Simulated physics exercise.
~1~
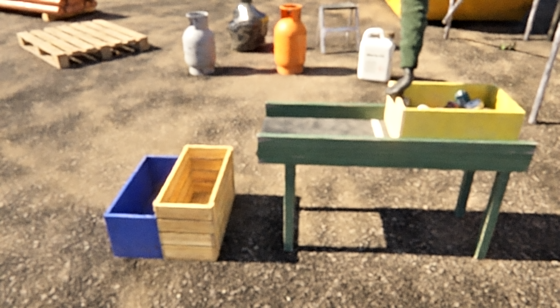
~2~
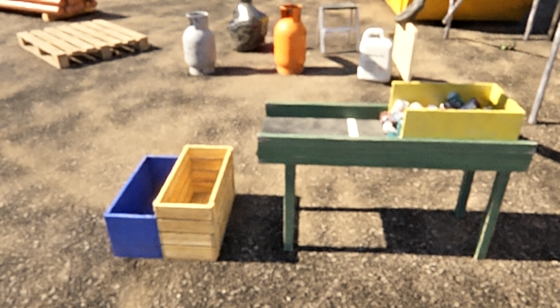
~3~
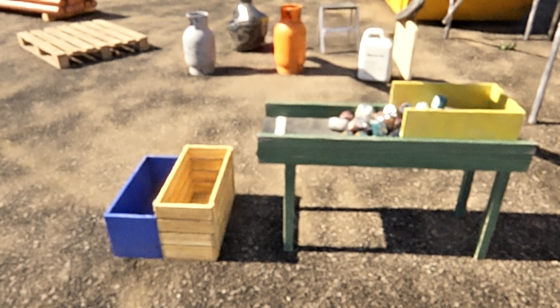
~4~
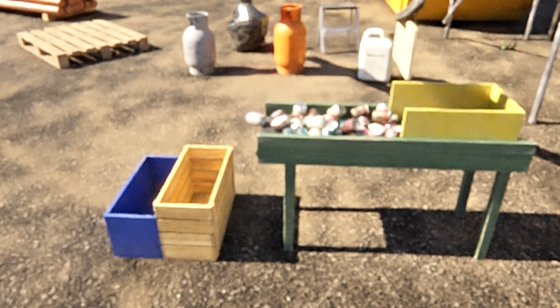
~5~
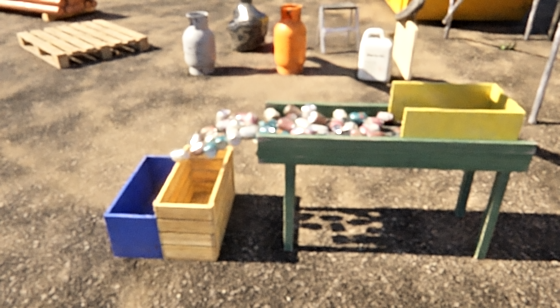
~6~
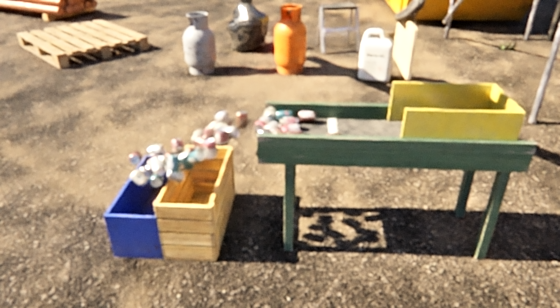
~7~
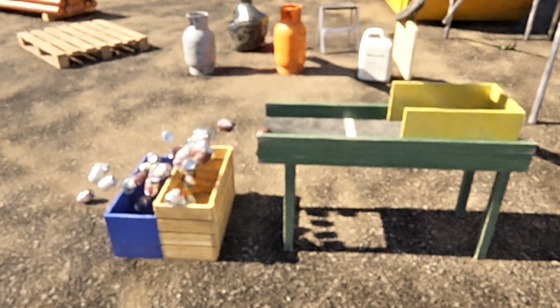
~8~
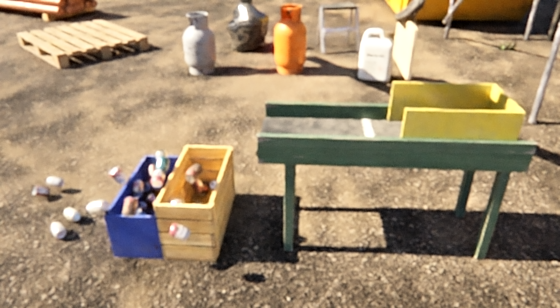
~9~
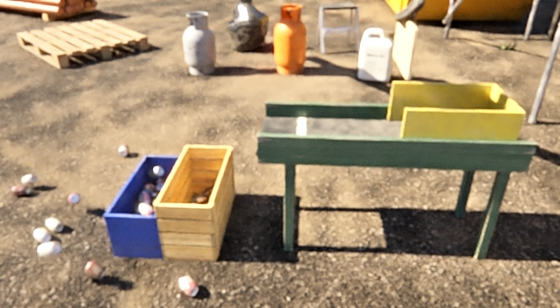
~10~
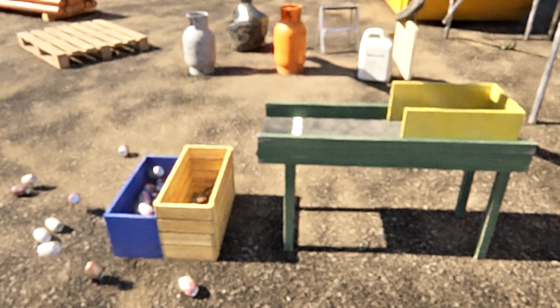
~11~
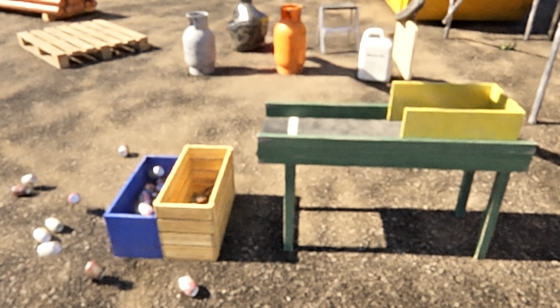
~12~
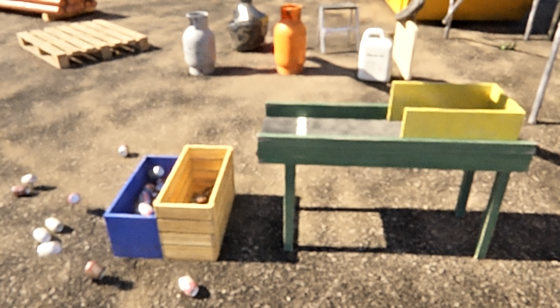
The clip opens on a sunlit gravel yard, where a yellow pen of small cans sits at the right end of a green-framed conveyor, with a wooden box and a blue tote on the ground to the left. The gate at the pen lifts, and the belt, marked by a white stripe, carries the cans left. They spread into a long, loose line and spill off the end, tumbling through the air toward the containers. Some drop into the wooden box and others into the blue tote, while several fly past or bounce onto the ground. Finally everything lies still, with cans in both containers, a few scattered left of the tote, and one in front of the box.
